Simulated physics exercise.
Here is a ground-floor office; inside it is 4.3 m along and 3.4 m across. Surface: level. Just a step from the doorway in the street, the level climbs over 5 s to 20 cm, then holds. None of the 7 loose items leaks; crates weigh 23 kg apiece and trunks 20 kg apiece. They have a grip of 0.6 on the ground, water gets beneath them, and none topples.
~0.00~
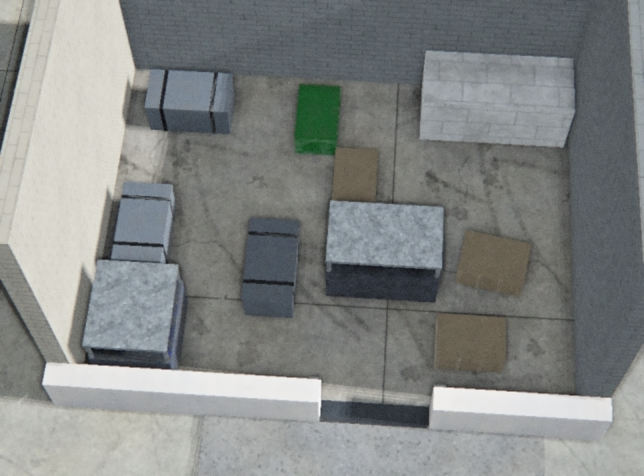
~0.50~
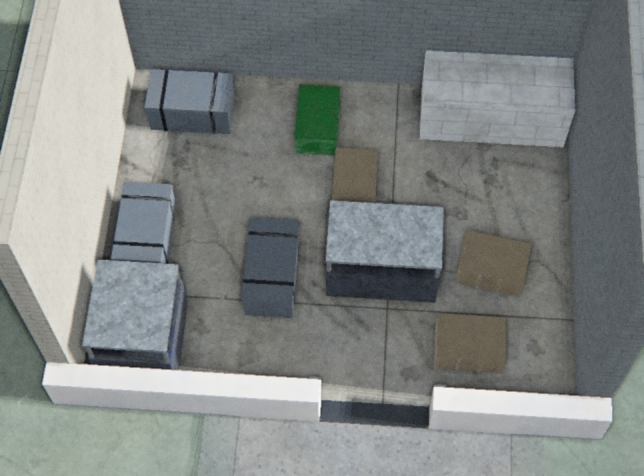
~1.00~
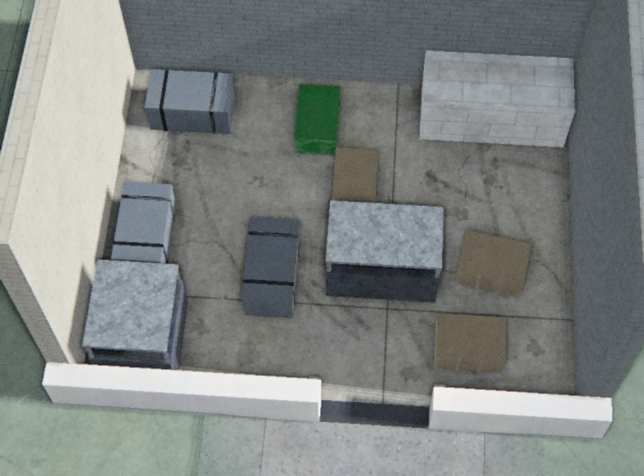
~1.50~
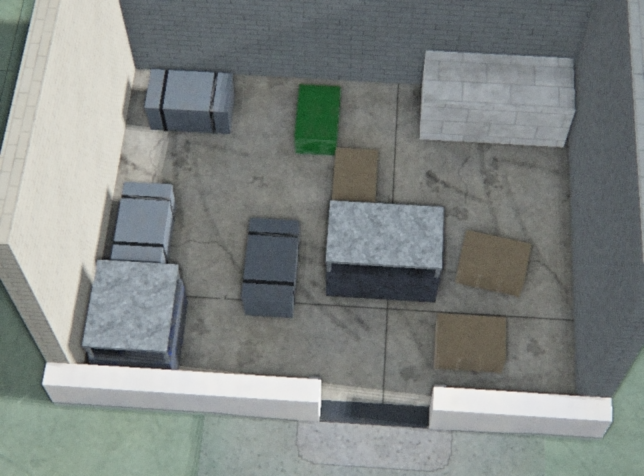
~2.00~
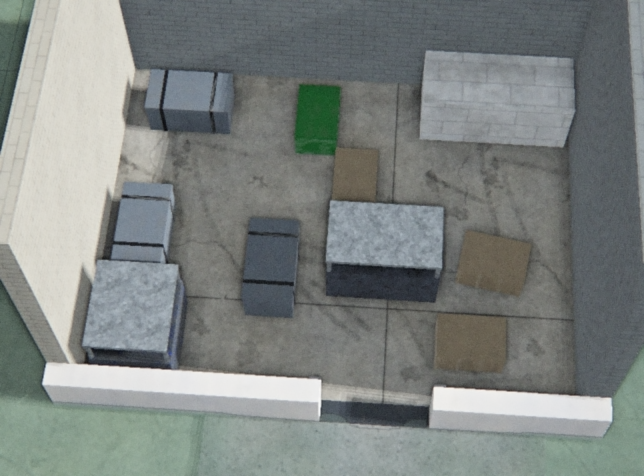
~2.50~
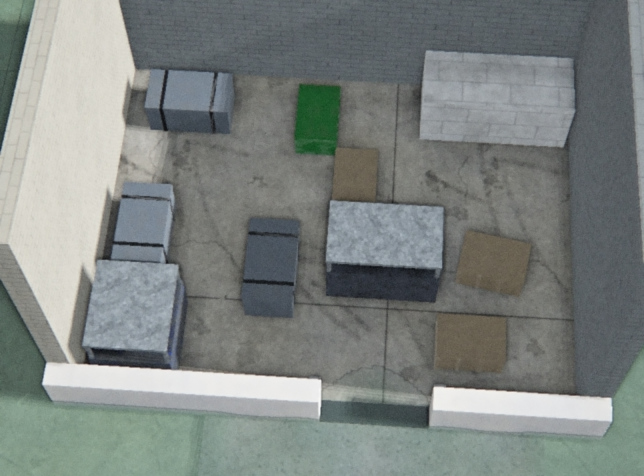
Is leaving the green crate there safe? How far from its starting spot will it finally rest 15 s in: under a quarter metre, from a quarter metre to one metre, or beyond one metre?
It gets pushed a bit.
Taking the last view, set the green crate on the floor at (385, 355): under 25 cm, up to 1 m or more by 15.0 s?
In that run it wanders far off.
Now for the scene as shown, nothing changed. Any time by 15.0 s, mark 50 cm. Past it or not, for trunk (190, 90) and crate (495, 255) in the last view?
Above, below.
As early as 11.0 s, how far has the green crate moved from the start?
0 cm or so by then.
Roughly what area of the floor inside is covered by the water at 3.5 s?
My estimate is roughly 1.0 m2.
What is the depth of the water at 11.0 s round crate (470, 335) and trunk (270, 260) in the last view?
I'd estimate 12 cm for the first and 6 cm for the second.
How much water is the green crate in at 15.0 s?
Depth: About 11 cm.
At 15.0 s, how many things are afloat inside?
Answer: 7.
After 3.5 s the green crate is near (318, 111), 0.0 m from its start, aground; 0 afloat.
After 6.8 s the green crate is near (318, 111), 0.0 m from its start, aground; 0 afloat.
After 11.0 s the green crate is near (318, 111), 0.0 m from its start, aground; 4 afloat.
After 15.0 s the green crate is near (353, 147), 0.5 m from its start, afloat; 7 afloat.
